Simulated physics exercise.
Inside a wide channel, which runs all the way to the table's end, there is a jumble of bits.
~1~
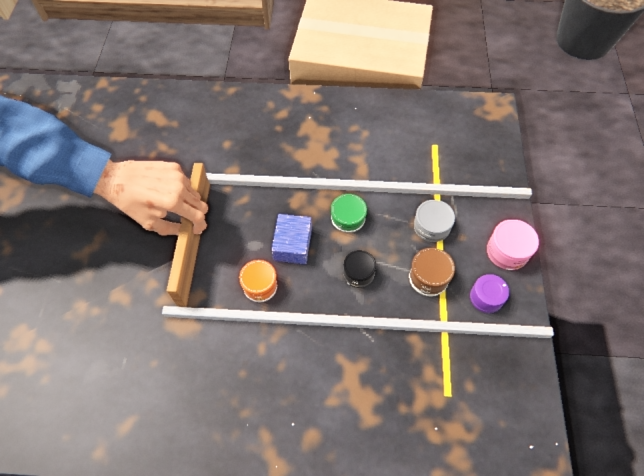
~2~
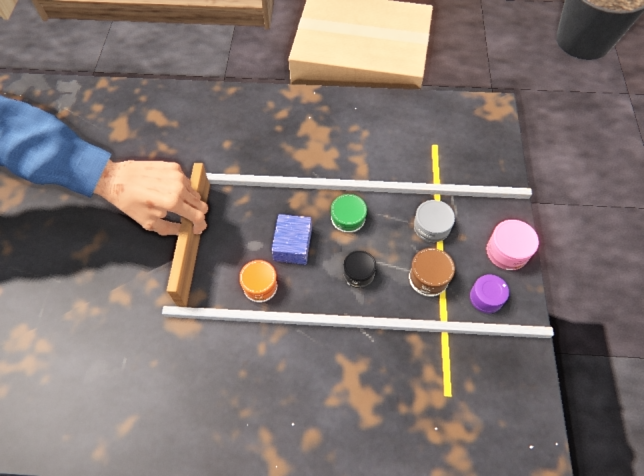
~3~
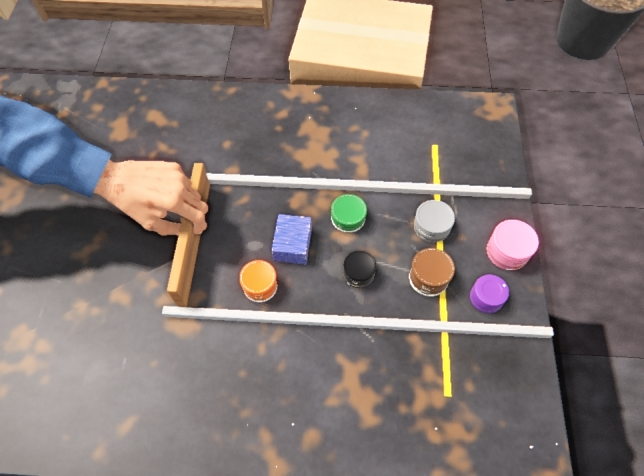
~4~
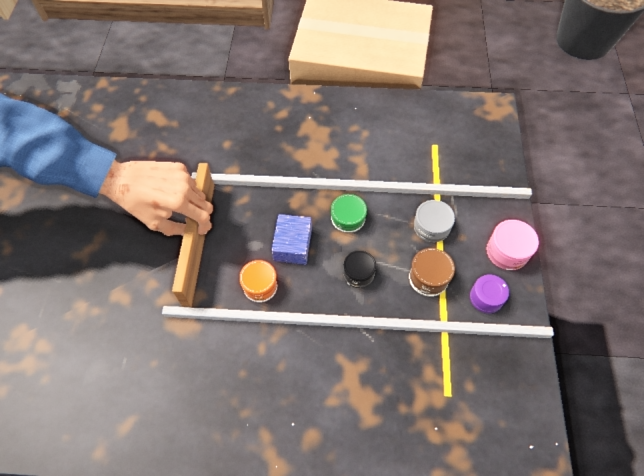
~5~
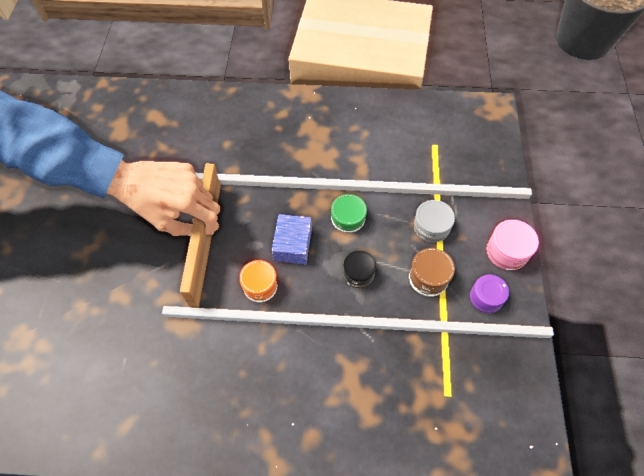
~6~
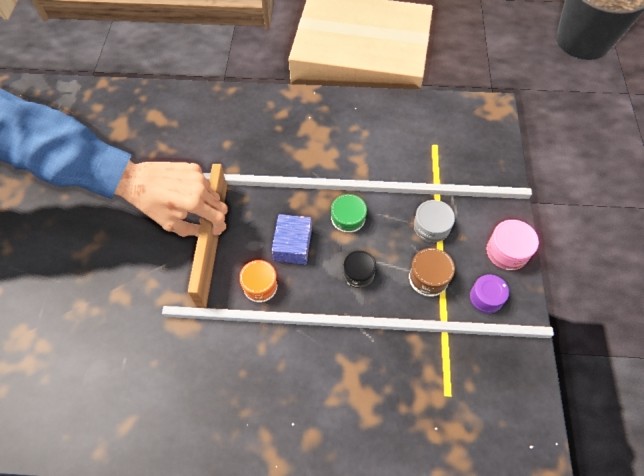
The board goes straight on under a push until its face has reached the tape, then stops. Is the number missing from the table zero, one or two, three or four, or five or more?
It is zero.
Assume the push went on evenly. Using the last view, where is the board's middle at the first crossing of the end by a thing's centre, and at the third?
For the first, roughly (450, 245); for the next, roughly (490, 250).
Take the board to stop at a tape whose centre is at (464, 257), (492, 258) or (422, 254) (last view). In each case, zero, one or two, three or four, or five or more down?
In order of the three spots, it's just one or two, then either three or four, then not one.
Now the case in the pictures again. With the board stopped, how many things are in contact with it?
Well, it touches 3.
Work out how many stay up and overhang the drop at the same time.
The answer comes to 1.
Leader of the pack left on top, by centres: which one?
Pink tub.
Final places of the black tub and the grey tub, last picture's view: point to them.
First object about (481, 281); second object about (492, 225).
Soon after, none off yet; pink tub at rest near (512, 246); purple lid at rest near (489, 294); grey tub at rest near (434, 222).
In the end, the number that fall off is zero.
